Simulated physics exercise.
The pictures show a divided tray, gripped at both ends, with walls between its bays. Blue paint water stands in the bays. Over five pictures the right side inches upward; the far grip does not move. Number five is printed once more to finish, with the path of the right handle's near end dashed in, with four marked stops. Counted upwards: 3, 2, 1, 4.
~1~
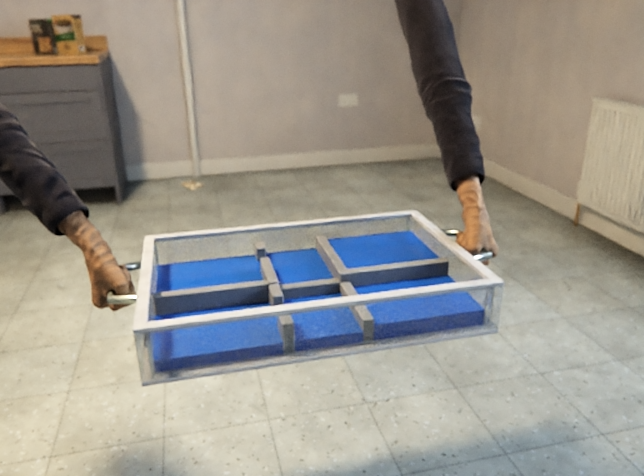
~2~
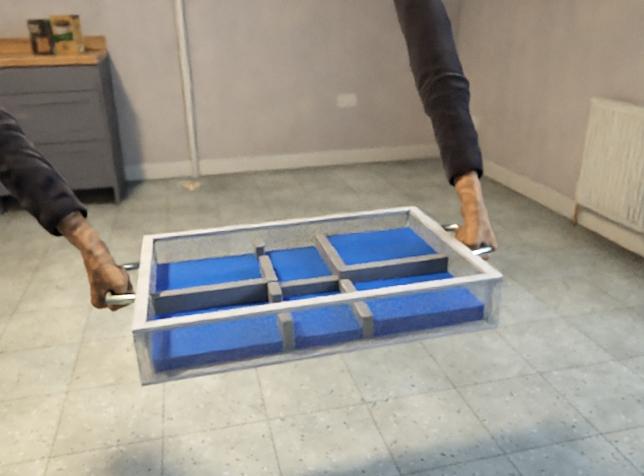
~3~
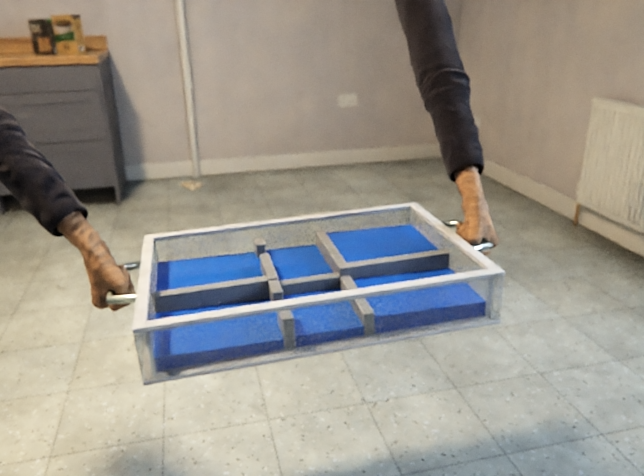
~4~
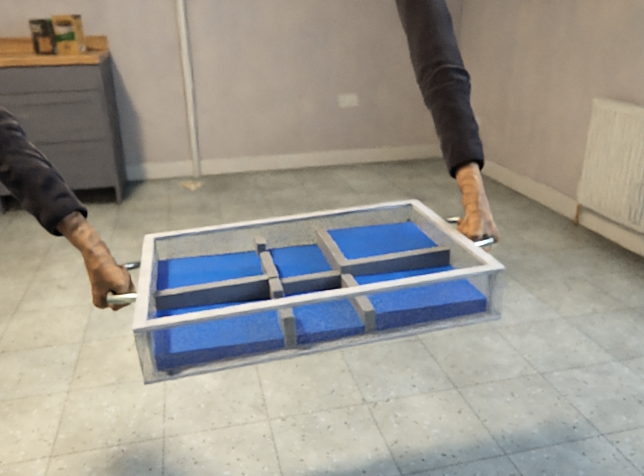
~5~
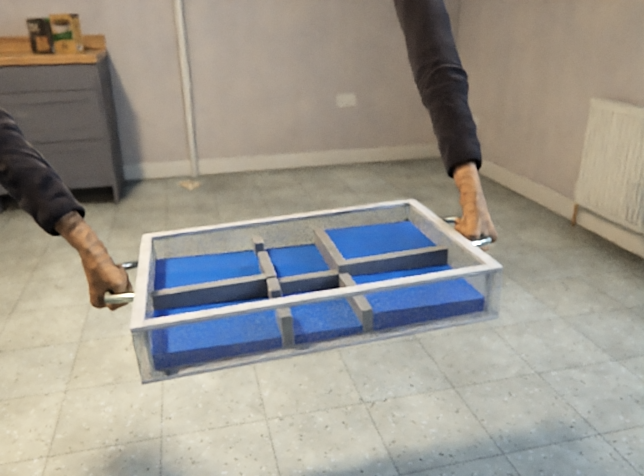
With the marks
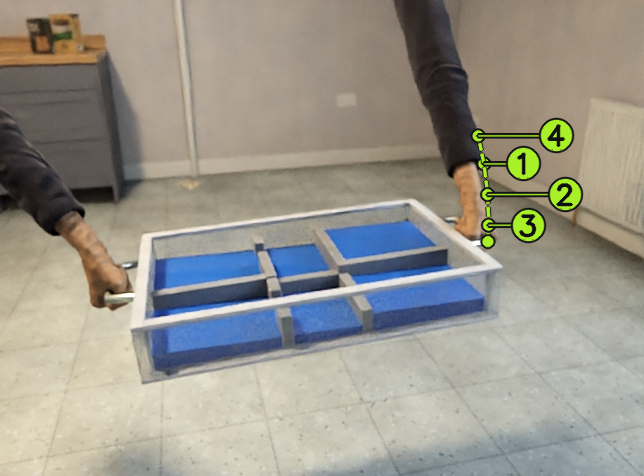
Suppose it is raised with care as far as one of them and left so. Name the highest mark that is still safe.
Mark 1 just does it.
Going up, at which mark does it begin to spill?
Mark 4.
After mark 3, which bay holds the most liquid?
That is the back right bay.
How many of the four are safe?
Three.
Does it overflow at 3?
No.
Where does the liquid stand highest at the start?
That is the back right bay.
On the marked copy, 1 at (483, 163); 2 at (487, 194); 3 at (488, 225); 4 at (478, 135).
If 1 is chosen, nothing spills; the back left bay holds the most.
If 2 is chosen, nothing spills; the back left bay holds the most.
If 3 is chosen, nothing spills; the back right bay holds the most.
If 4 is chosen, about 12 % goes over the rim.
